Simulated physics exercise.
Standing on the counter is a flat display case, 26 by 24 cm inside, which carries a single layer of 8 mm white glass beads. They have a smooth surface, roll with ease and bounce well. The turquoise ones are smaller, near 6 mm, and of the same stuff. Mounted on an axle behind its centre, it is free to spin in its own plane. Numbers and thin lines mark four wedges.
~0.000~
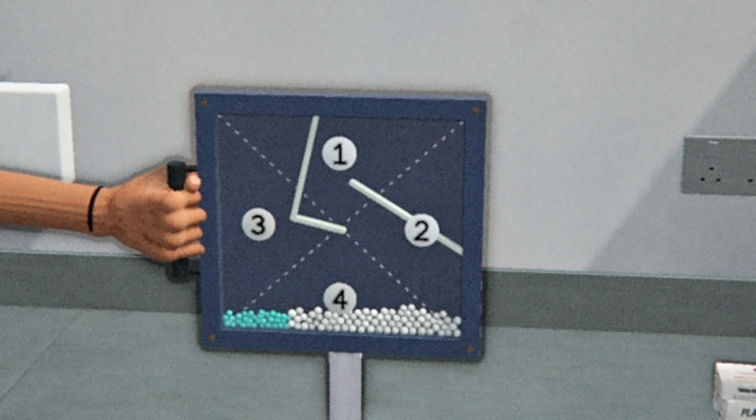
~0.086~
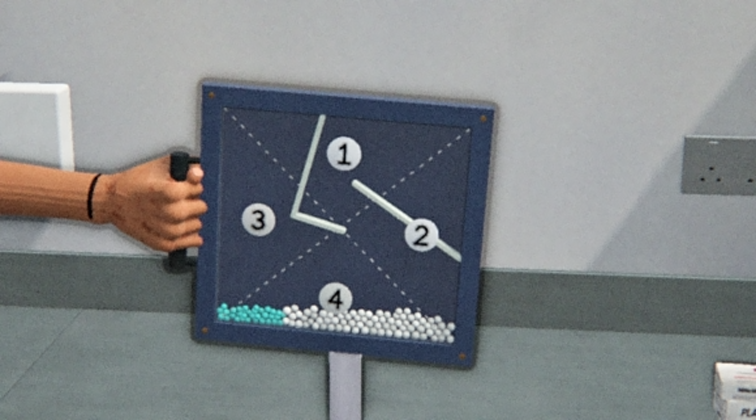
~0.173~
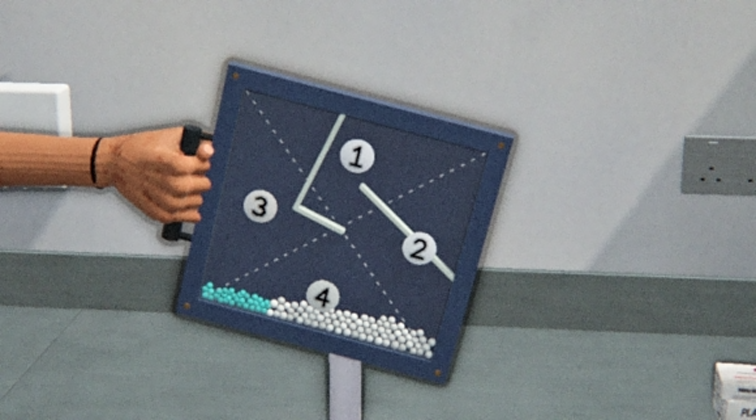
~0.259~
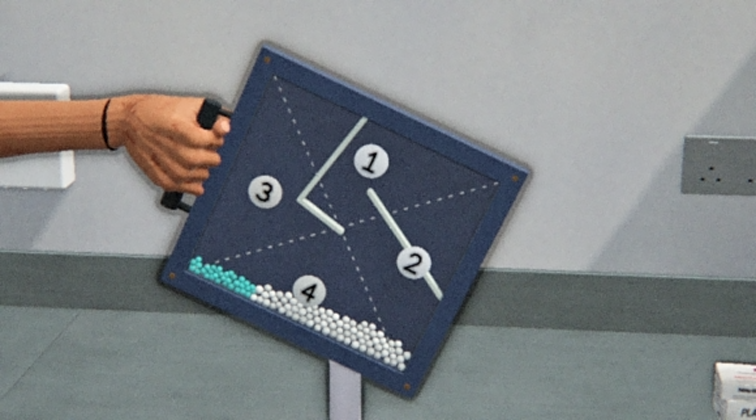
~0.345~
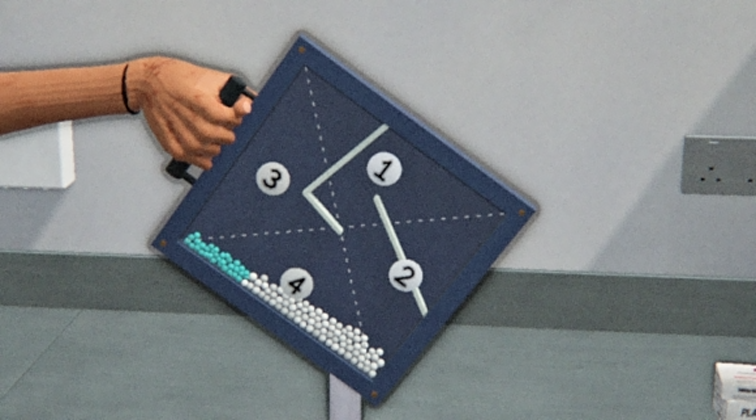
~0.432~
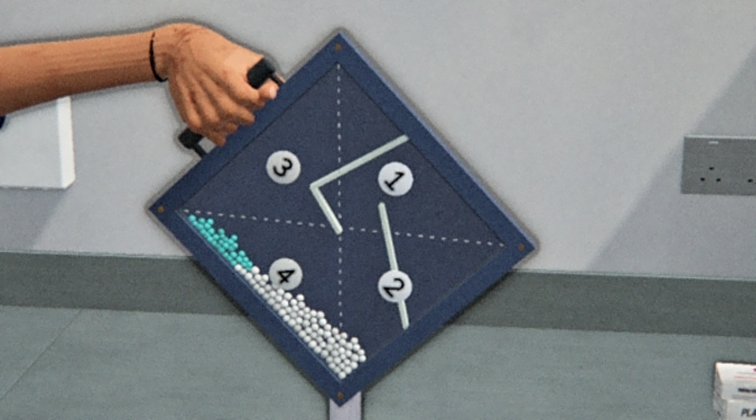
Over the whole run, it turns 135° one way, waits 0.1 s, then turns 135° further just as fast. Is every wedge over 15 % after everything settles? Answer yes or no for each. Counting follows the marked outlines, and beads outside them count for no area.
No. 1 - yes; 2 - no; 3 - no; 4 - no.
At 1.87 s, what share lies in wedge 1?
Roughly 80 per cent.
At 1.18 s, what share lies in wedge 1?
Share: Near 0 per cent.
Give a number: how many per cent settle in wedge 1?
Around 90 in a hundred.
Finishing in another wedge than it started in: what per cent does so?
My reckoning puts it near 100 percent.
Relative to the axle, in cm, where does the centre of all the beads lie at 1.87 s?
The middle sits around 3 cm left of it and 5 cm below it.
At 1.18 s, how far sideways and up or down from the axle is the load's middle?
Position estimate: Left 11 cm, below 3 cm.
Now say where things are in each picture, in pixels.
Level; about 110 beads; beads' middle (341, 321); highest (411, 308); no. 1 (339, 154), no. 2 (422, 230), no. 3 (259, 225), no. 4 (340, 299), in the first picture.
Turned 3° clockwise; beads' middle (335, 321); highest (399, 312), in the second picture.
Turned 13° clockwise; beads' middle (319, 318); highest (210, 286); wall ends (342, 231), (362, 187), in the third picture.
Turned 25° clockwise; beads' middle (301, 312); highest (198, 260), in the fourth picture.
Turned 36° clockwise; beads' middle (290, 305); highest (197, 236), in the fifth picture.
Turned 47° clockwise; beads' middle (283, 301); highest (192, 219); no. 1 (396, 179), no. 2 (395, 287), no. 3 (283, 167), no. 4 (286, 274), in the sixth picture.
By 1.18 s, it stands 135° clockwise; the beads' middle is 11 cm left of and 3 cm below the centre; no. 2, 85 %, no. 4, 15 %.
By 1.87 s, it has come round 203° clockwise; the beads' middle is 3 cm left of and 5 cm below the centre; no. 1, 80 %, no. 2, 15 %, no. 3, 5 %.
By 2.46 s, it has come round 270° clockwise; the beads' middle is 7 cm left of and level with the centre; no. 1, 90 %, no. 3, 10 %.
At rest by 2.9 s, it has come round 270° clockwise; no. 1, 90 %, no. 2, 0 %, no. 3, 10 %, no. 4, 0 %.
